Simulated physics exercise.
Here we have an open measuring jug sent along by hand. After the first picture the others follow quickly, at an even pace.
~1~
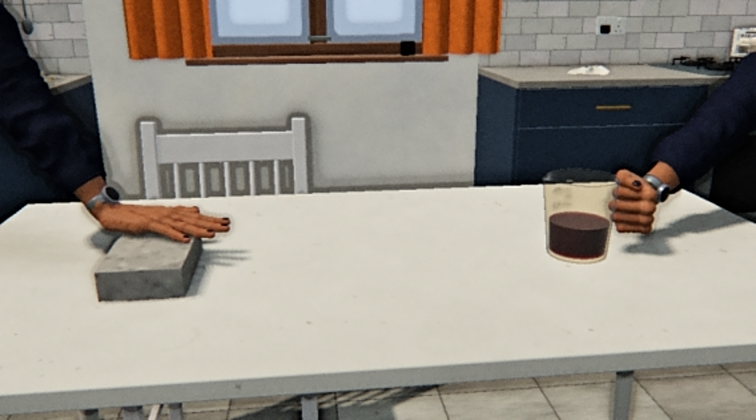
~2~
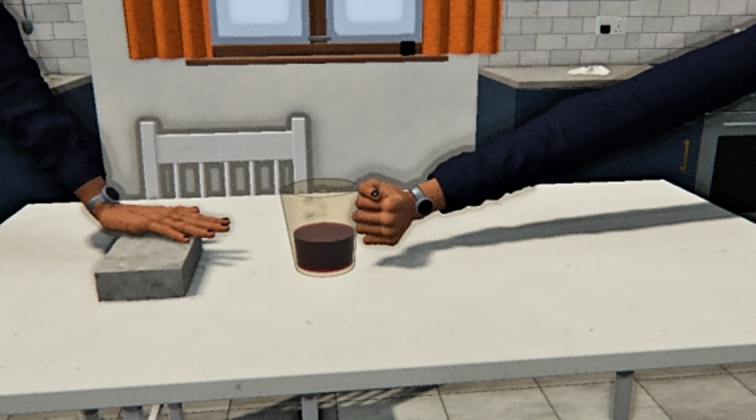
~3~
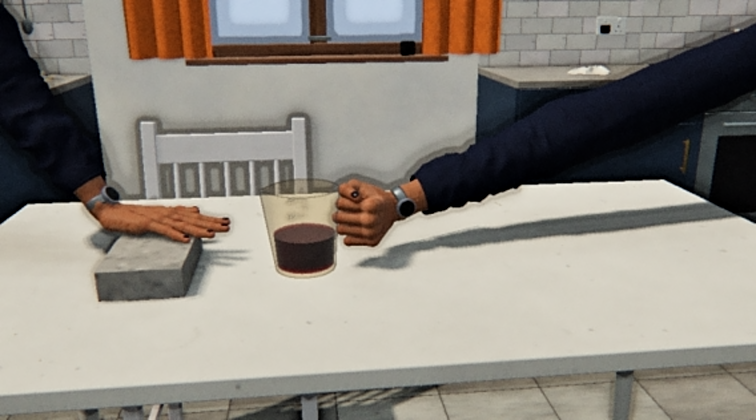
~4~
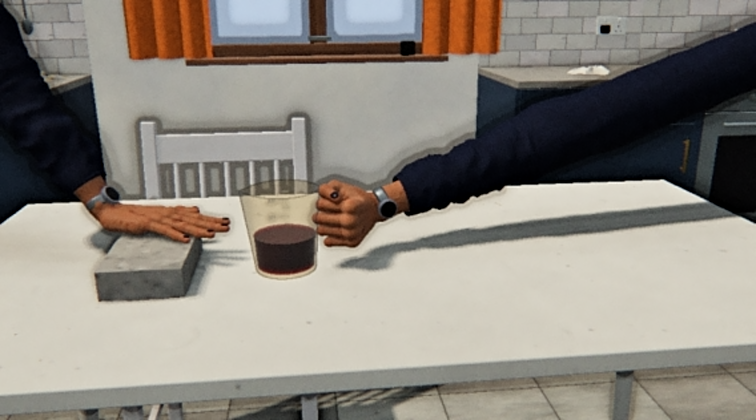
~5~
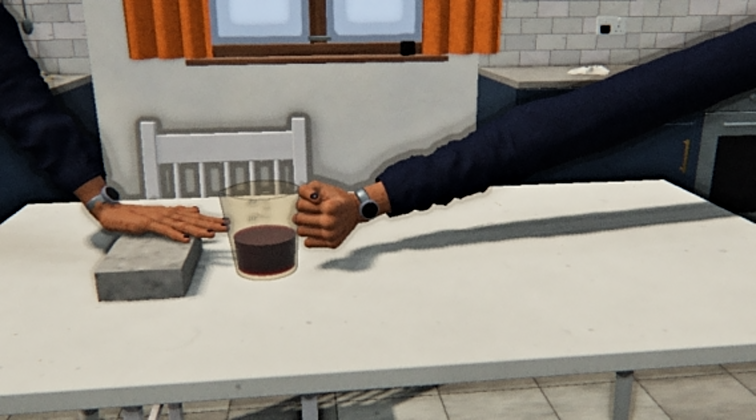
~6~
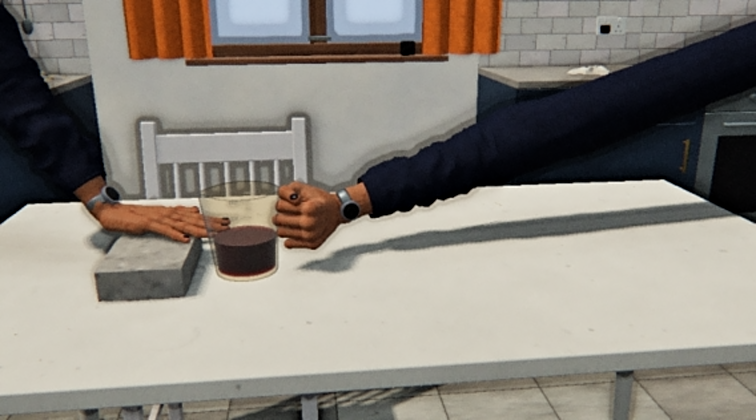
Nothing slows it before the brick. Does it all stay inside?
As it turns out, it stays dry outside.
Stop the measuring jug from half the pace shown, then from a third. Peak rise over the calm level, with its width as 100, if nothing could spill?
In turn 15 and 10 per cent.
Next, the measuring jug meets the brick.
After that, the red wine surges up the wall; the wave climbs under half way to the rim.
Finally, the measuring jug stands at the brick; its rim is dry.
